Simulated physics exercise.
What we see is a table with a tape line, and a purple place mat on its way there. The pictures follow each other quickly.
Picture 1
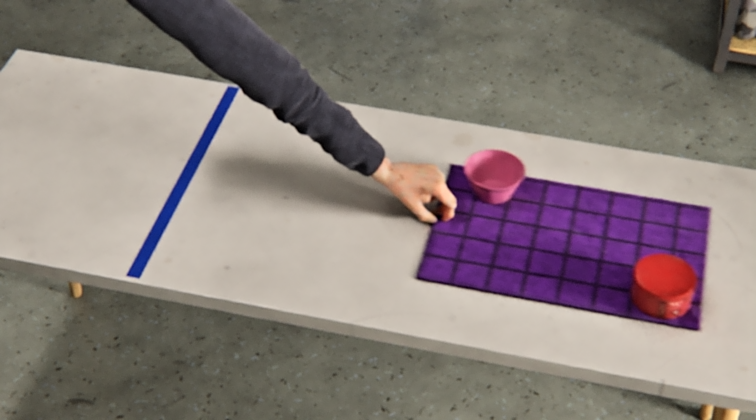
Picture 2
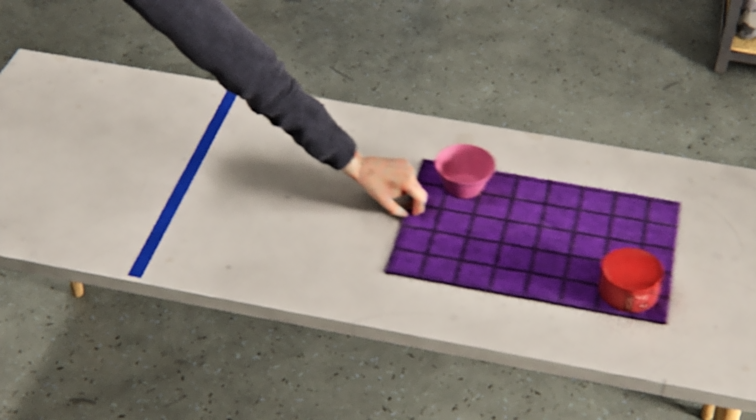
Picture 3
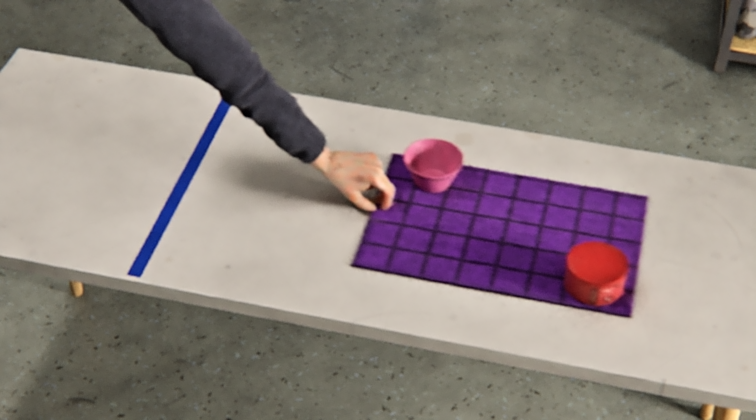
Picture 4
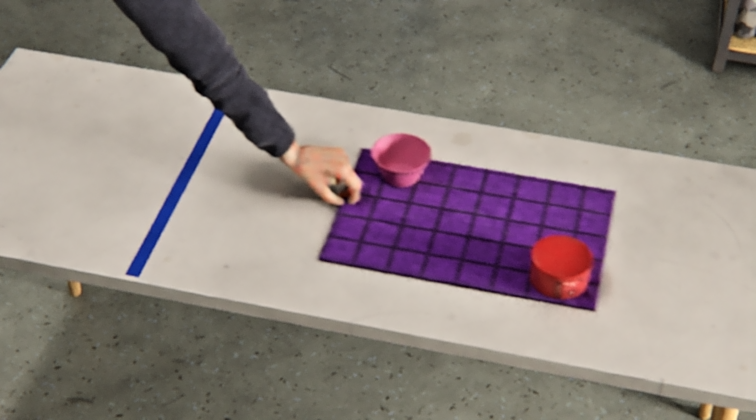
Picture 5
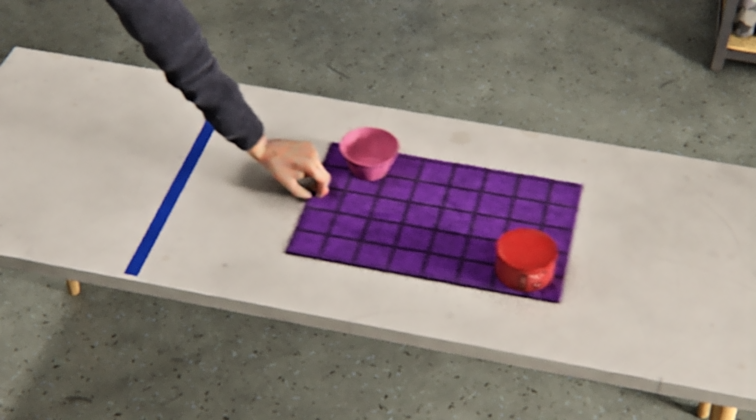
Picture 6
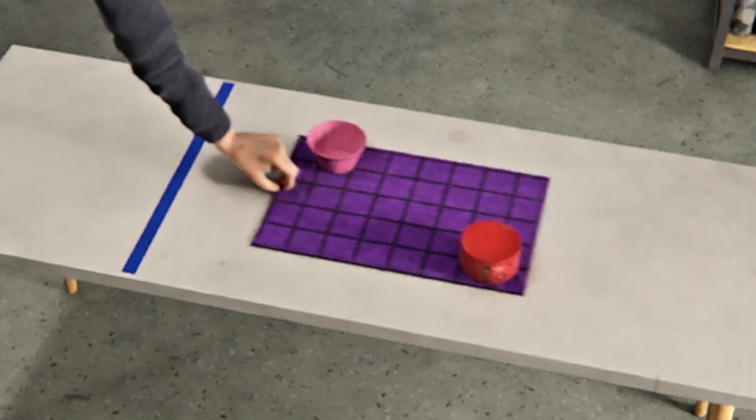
On a pale table with a blue tape line, a hand in a dark sleeve pulls a purple place mat steadily leftward toward the tape, and the pink bowl and red tub on the mat move along with it.
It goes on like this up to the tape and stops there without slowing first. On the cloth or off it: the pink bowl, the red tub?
In the end the pink bowl leaves the cloth, the red tub stays on the cloth.
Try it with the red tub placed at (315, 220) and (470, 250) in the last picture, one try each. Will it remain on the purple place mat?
First try: It leaves the cloth; second try: It stays on.
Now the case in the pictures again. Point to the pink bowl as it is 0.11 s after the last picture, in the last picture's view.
At about (272, 140).
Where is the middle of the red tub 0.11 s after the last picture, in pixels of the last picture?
Around (418, 239).
Then, 0.11 s on from there, hem short of the tape; pink bowl on the cloth near (272, 140); red tub on the cloth near (418, 239).
Then, 0.22 s on from there, hem at the tape; pink bowl on the cloth near (211, 129); red tub on the cloth near (352, 227).
In the end, hem at the tape; pink bowl ahead of the hem near (153, 121); red tub on the cloth near (257, 210). The pink bowl shoots off the front and the red tub remains aboard.
